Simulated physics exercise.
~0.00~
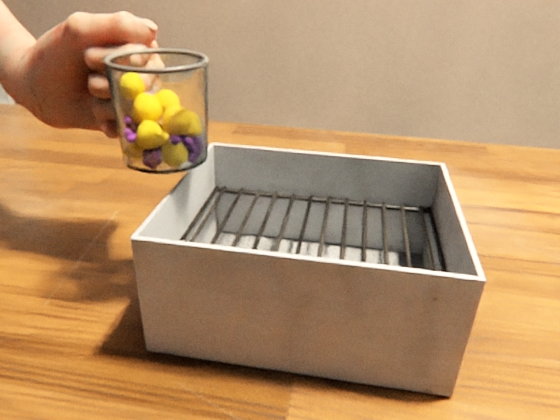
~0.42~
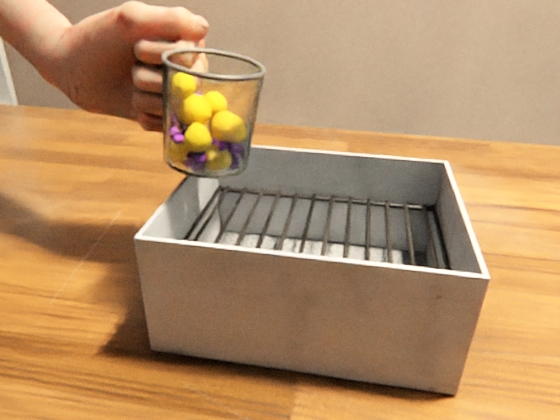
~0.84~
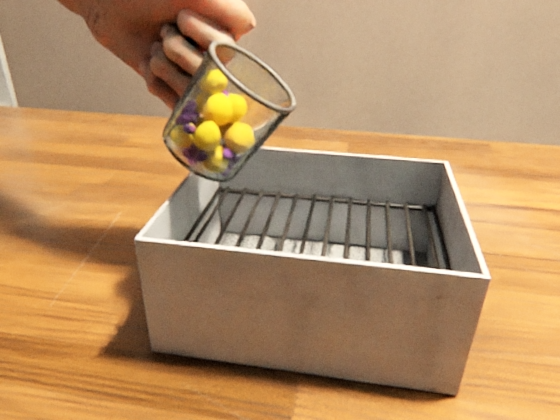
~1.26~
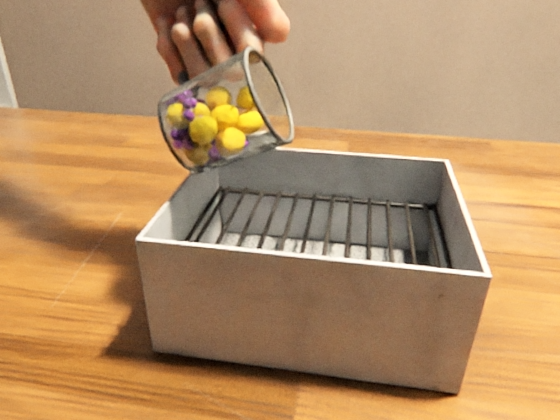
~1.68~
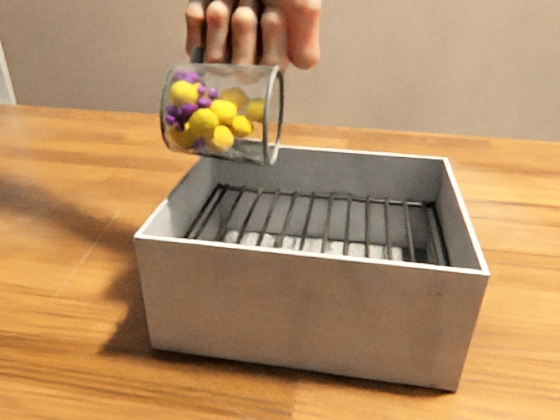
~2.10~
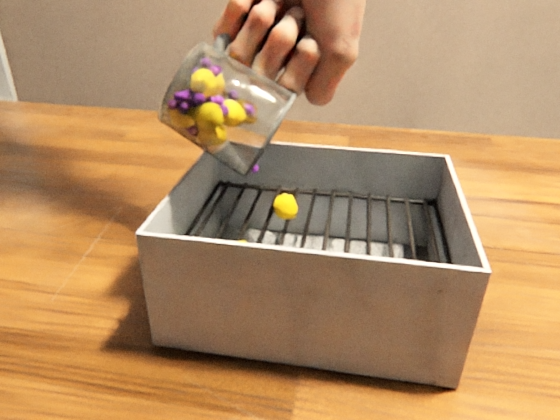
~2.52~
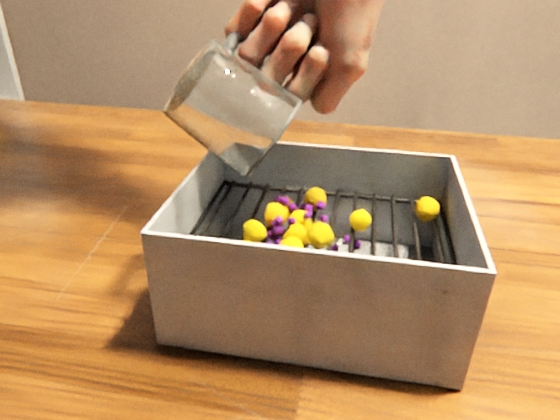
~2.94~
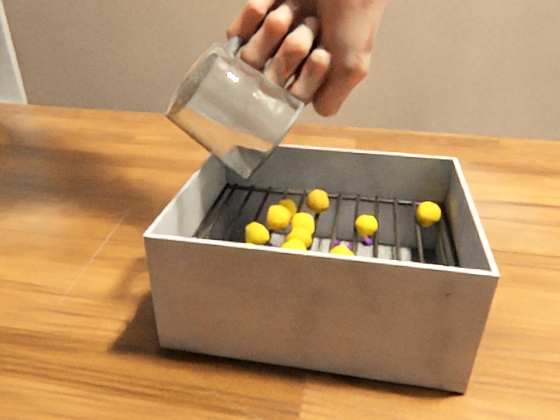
At first, a hand holds a clear cup of yellow balls and smaller purple bits above the left side of an open grey box with a dark wire rack inside. The hand moves the cup a little to the right and tilts it until it lies on its side, with the contents still inside. As the cup tips further, a yellow ball drops toward the rack, and the rest soon tumbles out. Yellow balls and purple bits land on the wires together. Finally, the yellow balls rest on the rack, while nearly all the purple bits have slipped through beneath it.
